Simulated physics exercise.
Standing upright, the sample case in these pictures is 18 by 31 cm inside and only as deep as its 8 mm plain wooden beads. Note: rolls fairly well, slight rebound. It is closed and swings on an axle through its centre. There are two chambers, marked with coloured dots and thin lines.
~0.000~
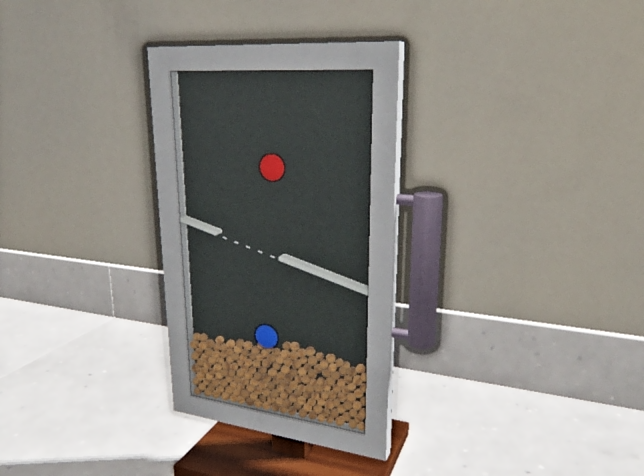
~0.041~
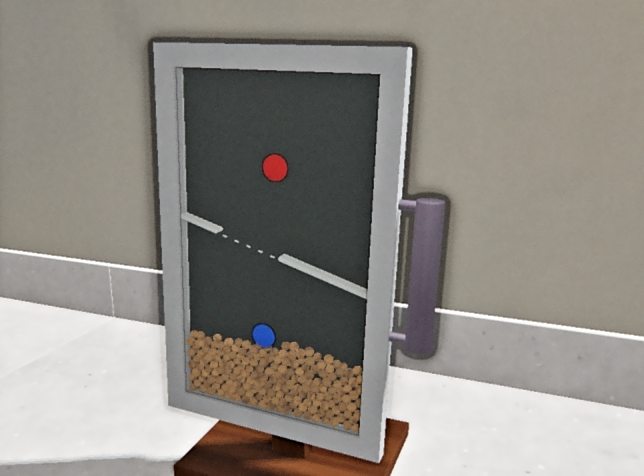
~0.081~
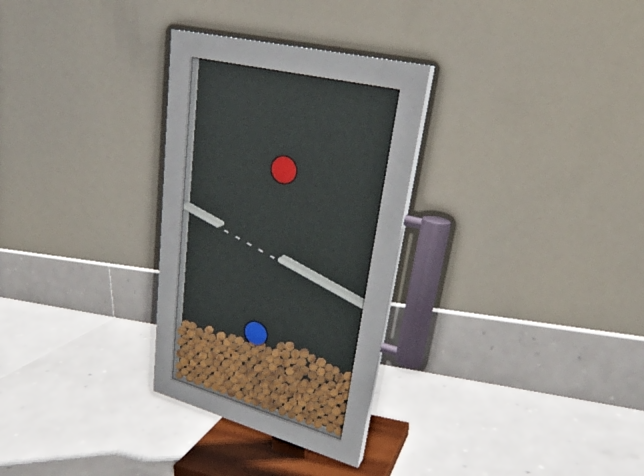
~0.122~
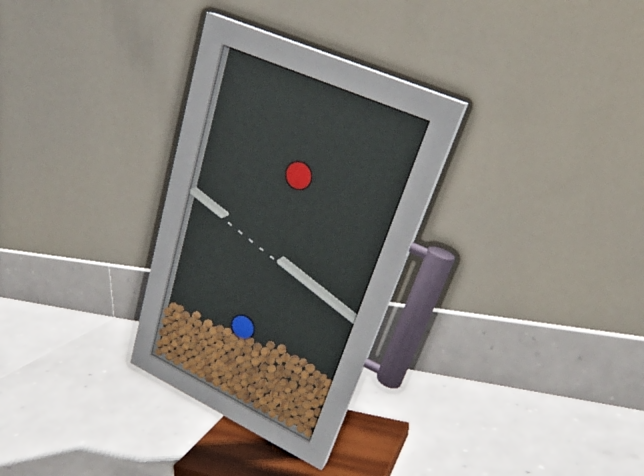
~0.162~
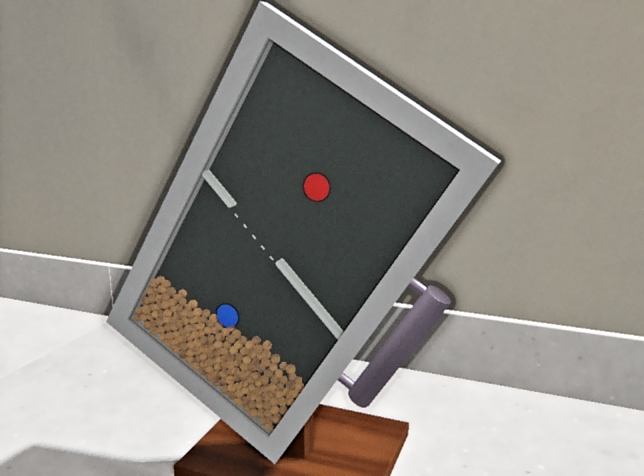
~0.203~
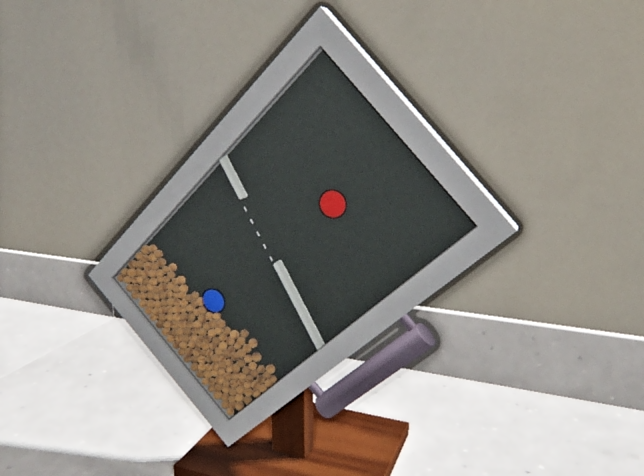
On a wooden stand, a framed case of brown beads turns clockwise well over to the right.
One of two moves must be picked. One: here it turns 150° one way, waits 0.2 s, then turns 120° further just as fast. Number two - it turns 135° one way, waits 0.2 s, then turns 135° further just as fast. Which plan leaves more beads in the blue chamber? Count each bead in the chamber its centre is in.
Pick: The final plan.
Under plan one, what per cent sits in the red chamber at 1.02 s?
45 %.
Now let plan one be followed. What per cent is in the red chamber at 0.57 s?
It works out at about 5 percent.
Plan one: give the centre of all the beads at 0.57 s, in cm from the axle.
Position estimate: Left 5 cm, above 4 cm.
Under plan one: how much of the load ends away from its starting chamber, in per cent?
I'd say something like 50 percent.
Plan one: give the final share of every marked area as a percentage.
At the end the red chamber has 50 percent and the blue chamber has 50 percent.
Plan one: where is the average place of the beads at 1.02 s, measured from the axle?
Offset approx. 4 cm left, 2 cm below.
Plan one. By 0.57 s, it stands 150° clockwise; the beads' middle is 5 cm left of and 4 cm above the centre; red 5 %, blue 95 %.
By 1.02 s, it has come round 211° clockwise; the beads' middle is 4 cm left of and 2 cm below the centre; red 45 %, blue 55 %.
By 1.26 s, it has come round 270° clockwise; the beads' middle is 2 cm left of and 5 cm below the centre; red 50 %, blue 50 %.
Settled by 2.1 s, it has come round 270° clockwise; red 50 %, blue 50 %.
Plan two would end with red 35 %, blue 65 %.
